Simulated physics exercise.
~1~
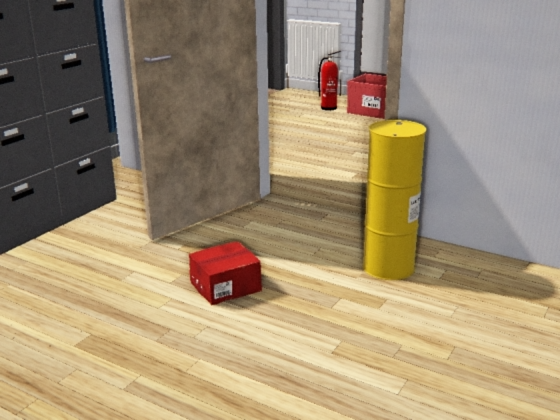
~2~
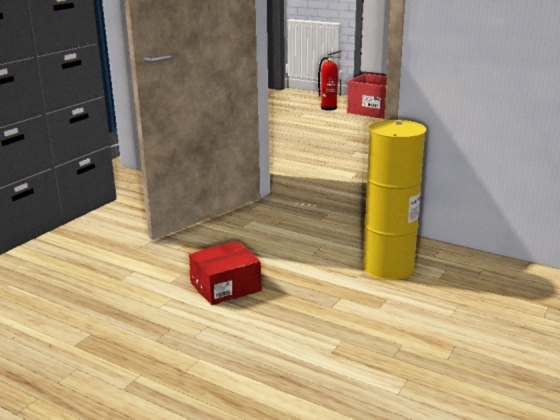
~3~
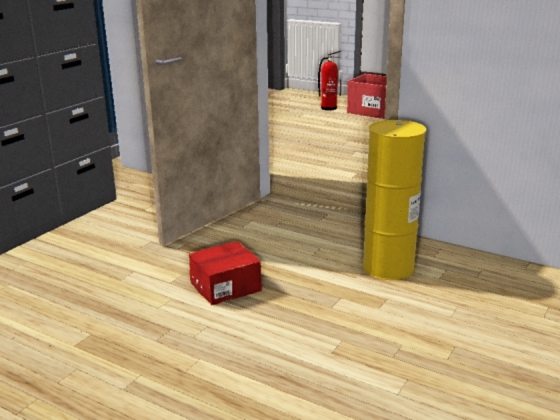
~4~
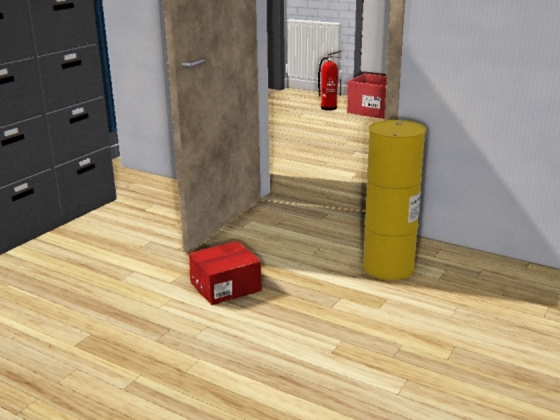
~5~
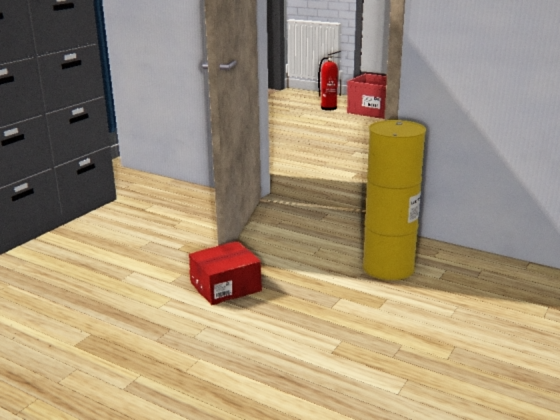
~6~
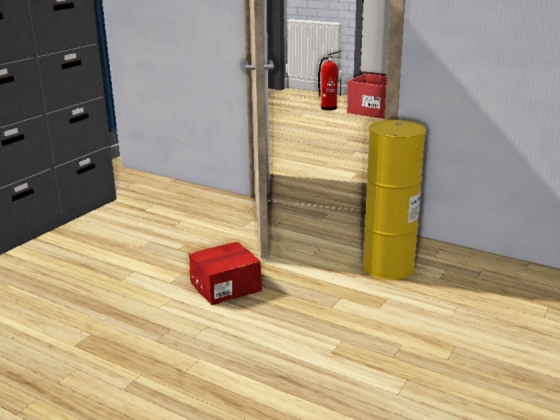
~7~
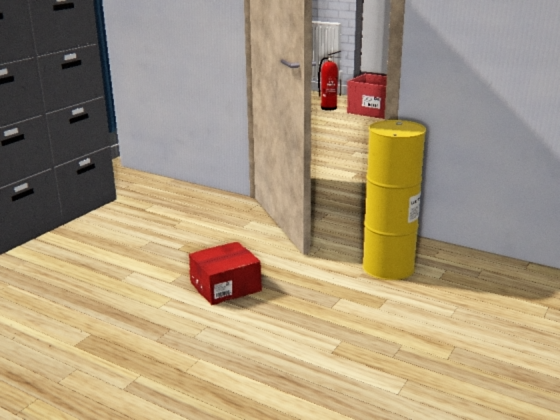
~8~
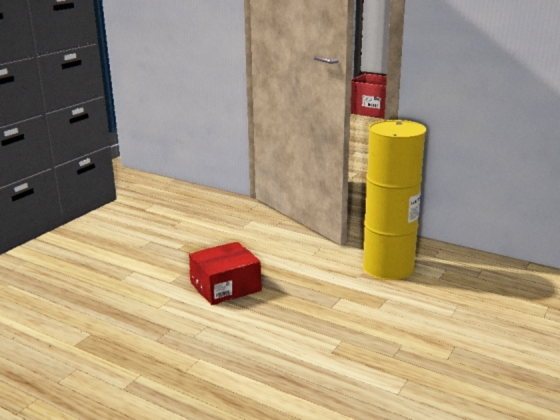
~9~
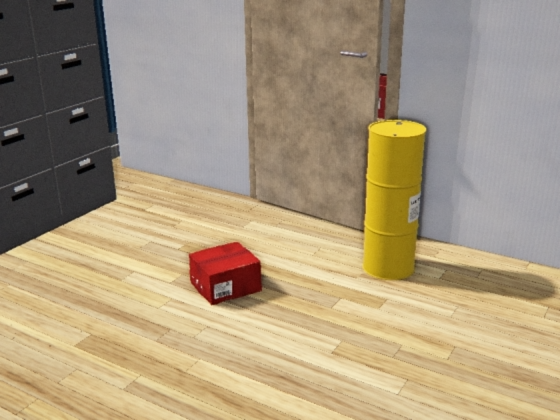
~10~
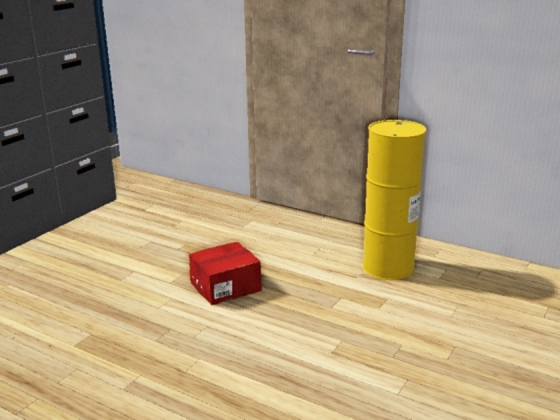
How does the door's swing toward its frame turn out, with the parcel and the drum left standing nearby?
The door swings all the way round and shuts in its frame, while the red parcel and the yellow drum stay where they are.
